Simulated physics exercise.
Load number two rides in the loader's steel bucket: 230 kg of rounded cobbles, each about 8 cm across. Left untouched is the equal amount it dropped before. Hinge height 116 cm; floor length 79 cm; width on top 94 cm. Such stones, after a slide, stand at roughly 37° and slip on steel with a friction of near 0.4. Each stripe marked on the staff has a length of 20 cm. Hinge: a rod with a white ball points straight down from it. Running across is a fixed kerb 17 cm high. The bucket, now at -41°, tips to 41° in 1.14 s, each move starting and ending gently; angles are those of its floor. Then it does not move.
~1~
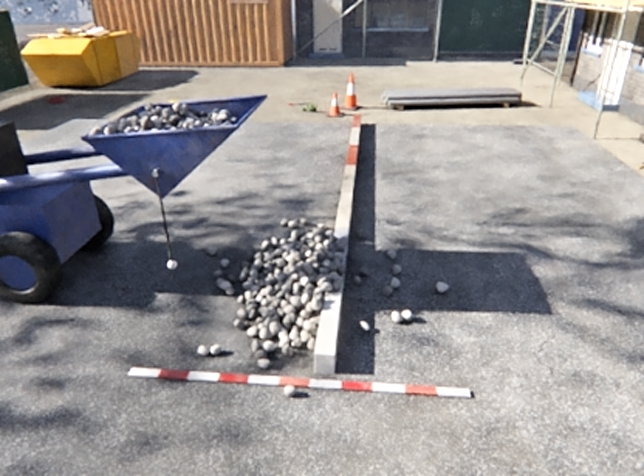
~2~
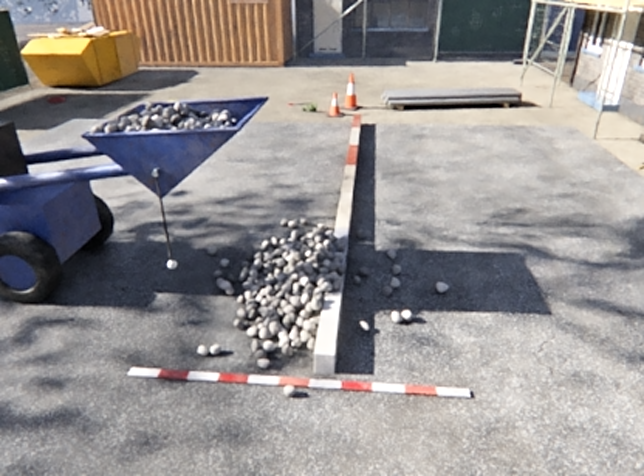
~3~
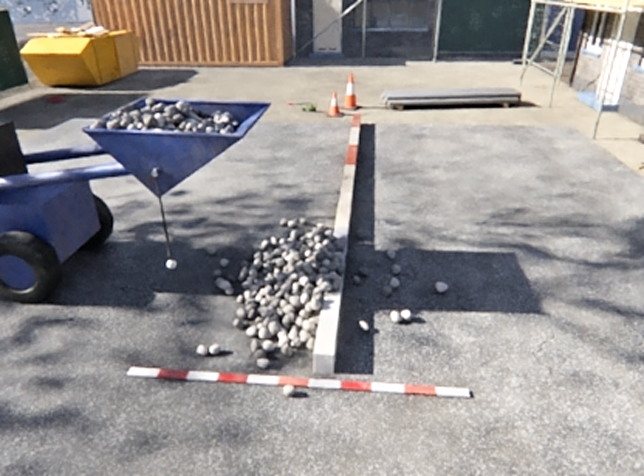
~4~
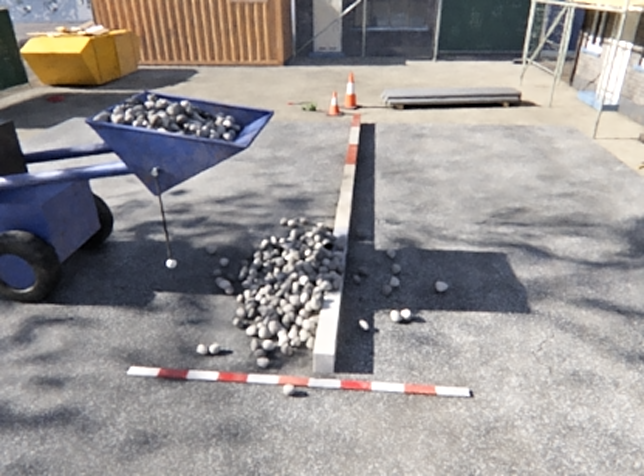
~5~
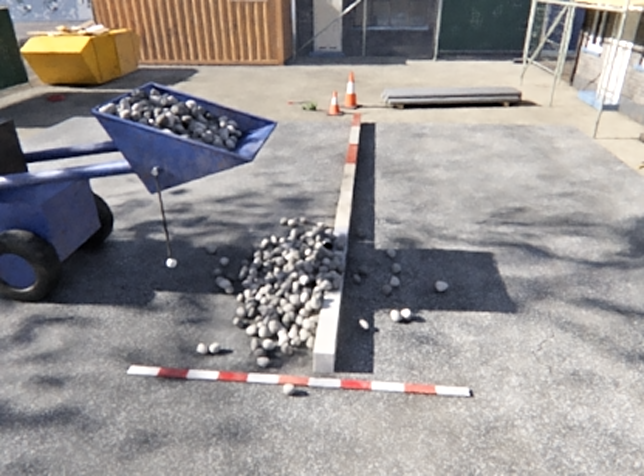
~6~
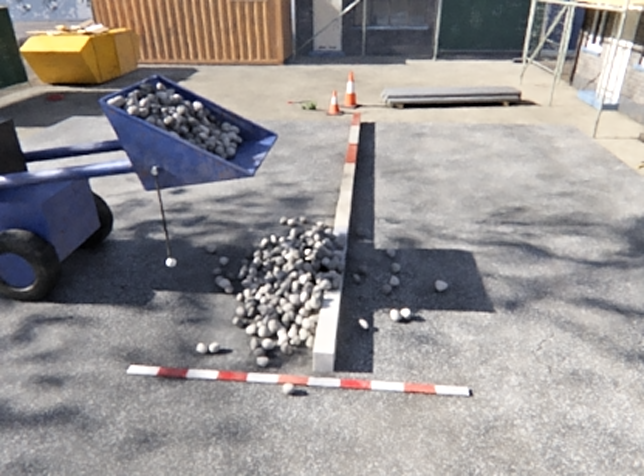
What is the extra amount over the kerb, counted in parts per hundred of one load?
Close to 4 parts in a hundred.
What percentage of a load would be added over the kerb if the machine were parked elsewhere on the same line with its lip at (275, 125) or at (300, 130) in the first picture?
Roughly 35 and 65 percent, in that order.
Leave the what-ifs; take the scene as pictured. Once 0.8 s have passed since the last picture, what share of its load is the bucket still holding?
Around 50 per cent of the load is still inside.
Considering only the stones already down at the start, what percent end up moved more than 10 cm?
Close to 10 per cent.
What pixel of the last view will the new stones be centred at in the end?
Their centre rests close to (281, 267).
Then, 0.4 s after the last picture the floor is at 29°; in per cent of one load, 100 in the bucket, 97 on this side of the kerb, 3 over the kerb; the foremost stones are at (397, 290).
Then, 0.8 s after the last picture the floor is at 41°; in per cent of one load, 48 in the bucket, 149 on this side of the kerb, 3 over the kerb; the foremost stones are at (397, 290).
Then, 1.1 s after the last picture the floor is at 41°; in per cent of one load, 4 in the bucket, 193 on this side of the kerb, 3 over the kerb; the foremost stones are at (397, 290).
Then, 3.6 s after the last picture the floor is at 41°; in per cent of one load, 0 in the bucket, 193 on this side of the kerb, 7 over the kerb; the foremost stones are at (417, 283). Net gain over the kerb, 4.
